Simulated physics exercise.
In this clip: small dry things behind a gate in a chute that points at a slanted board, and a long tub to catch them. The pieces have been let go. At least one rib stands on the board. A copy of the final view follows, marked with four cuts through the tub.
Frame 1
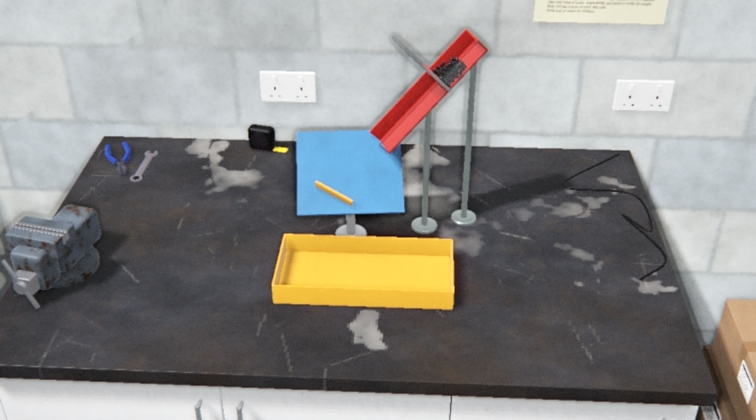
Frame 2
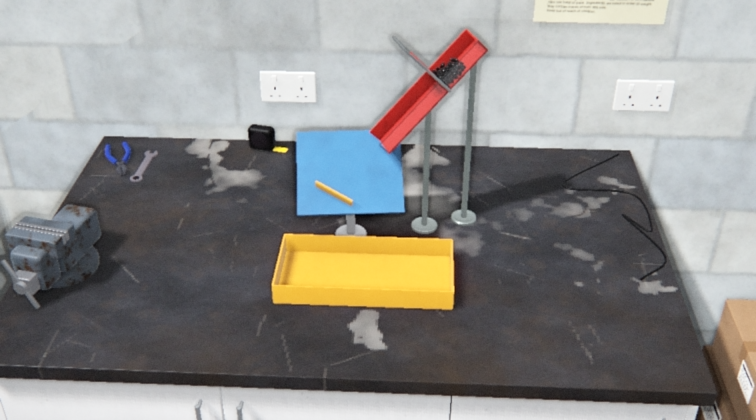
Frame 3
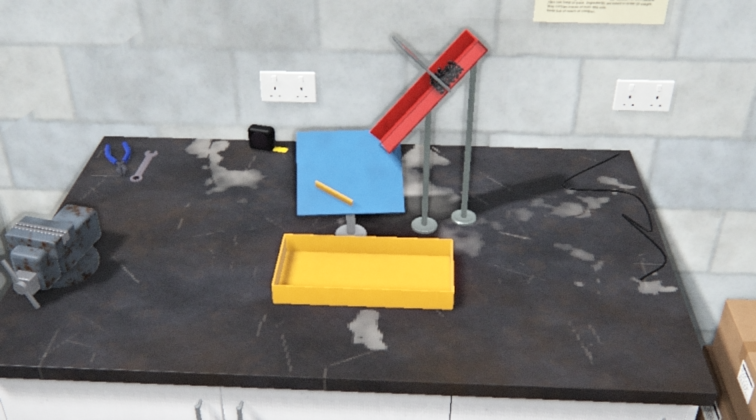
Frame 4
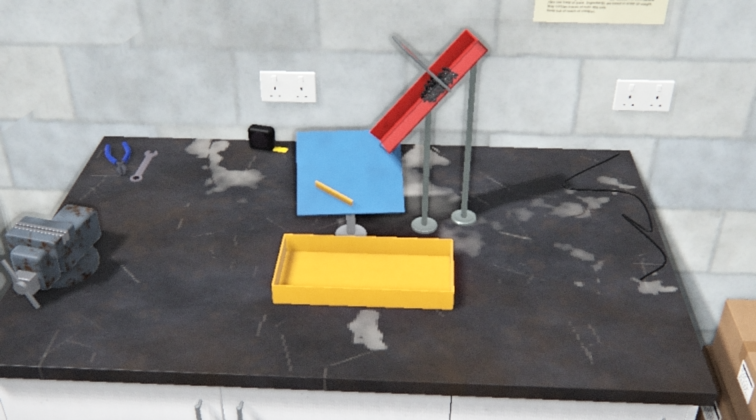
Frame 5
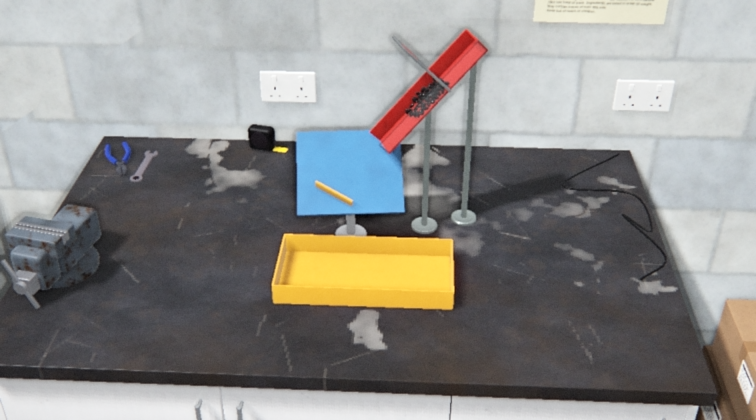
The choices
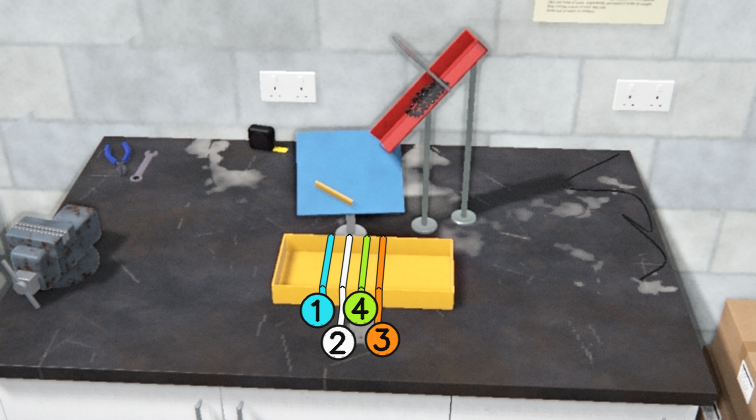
On a scuffed dark workbench, black beans start sliding down a sloping red chute above a tilted blue board and yellow tub.
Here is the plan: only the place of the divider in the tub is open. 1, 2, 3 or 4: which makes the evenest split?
The answer is line 4.
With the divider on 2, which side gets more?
The right side.
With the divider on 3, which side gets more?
Left.
On the marked copy, line 1 crosses the front rim at (322, 287); line 2 crosses the front rim at (342, 288); line 3 crosses the front rim at (378, 289); line 4 crosses the front rim at (361, 288).
If 1 is chosen, of what is caught, none on the left of the divider, all on the right.
If 2 is chosen, of what is caught, a small part on the left of the divider, nearly all on the right.
If 3 is chosen, of what is caught, nearly all on the left of the divider, a small part on the right.
If 4 is chosen, of what is caught, about half on the left of the divider, about half on the right.
